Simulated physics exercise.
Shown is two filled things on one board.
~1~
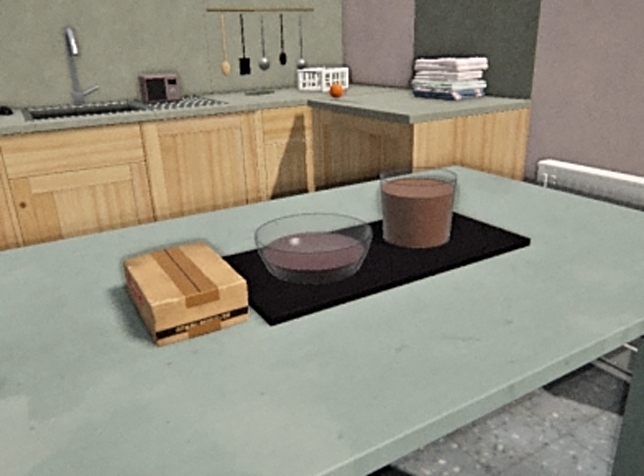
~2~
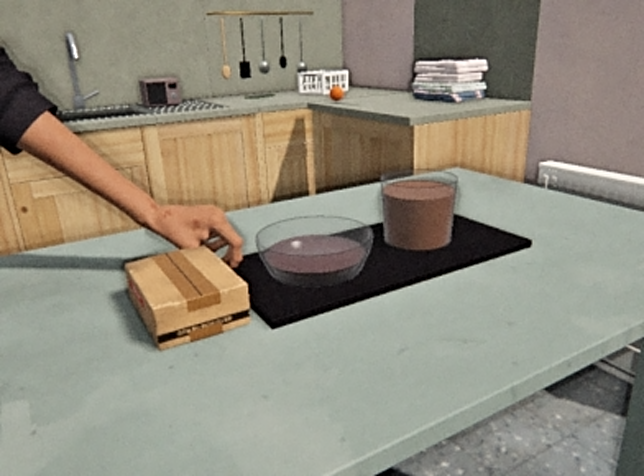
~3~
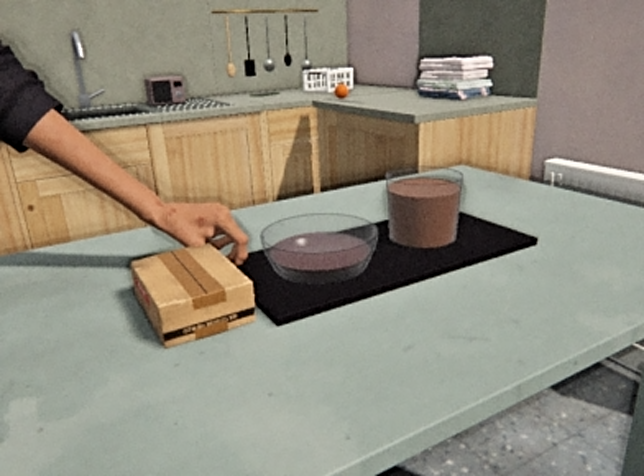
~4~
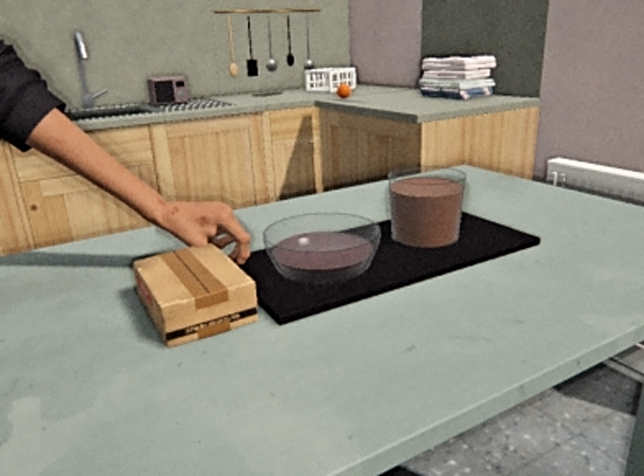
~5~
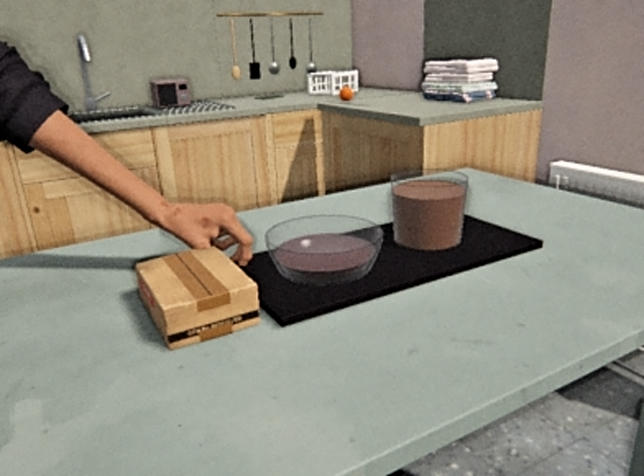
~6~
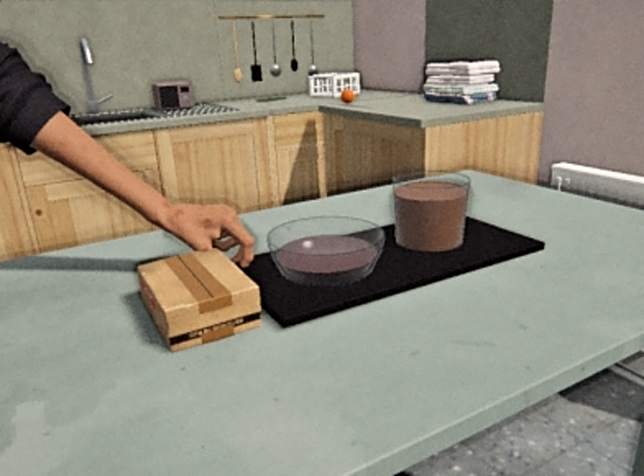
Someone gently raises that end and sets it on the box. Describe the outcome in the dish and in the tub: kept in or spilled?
Dish: Does not brim over, tub: Does not brim over.
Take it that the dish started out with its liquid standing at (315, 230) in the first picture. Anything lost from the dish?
Some lost.
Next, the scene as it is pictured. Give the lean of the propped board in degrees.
Measured tilt: Approx. 8°.
A moment on, the board slopes by about 4°; dish, all is still inside; tub, all is still inside.
Further on, the board slopes by about 9°; dish, all is still inside; tub, all is still inside.
When it is over, the board slopes by about 8°, resting on the box; dish, all is still inside; tub, all is still inside.
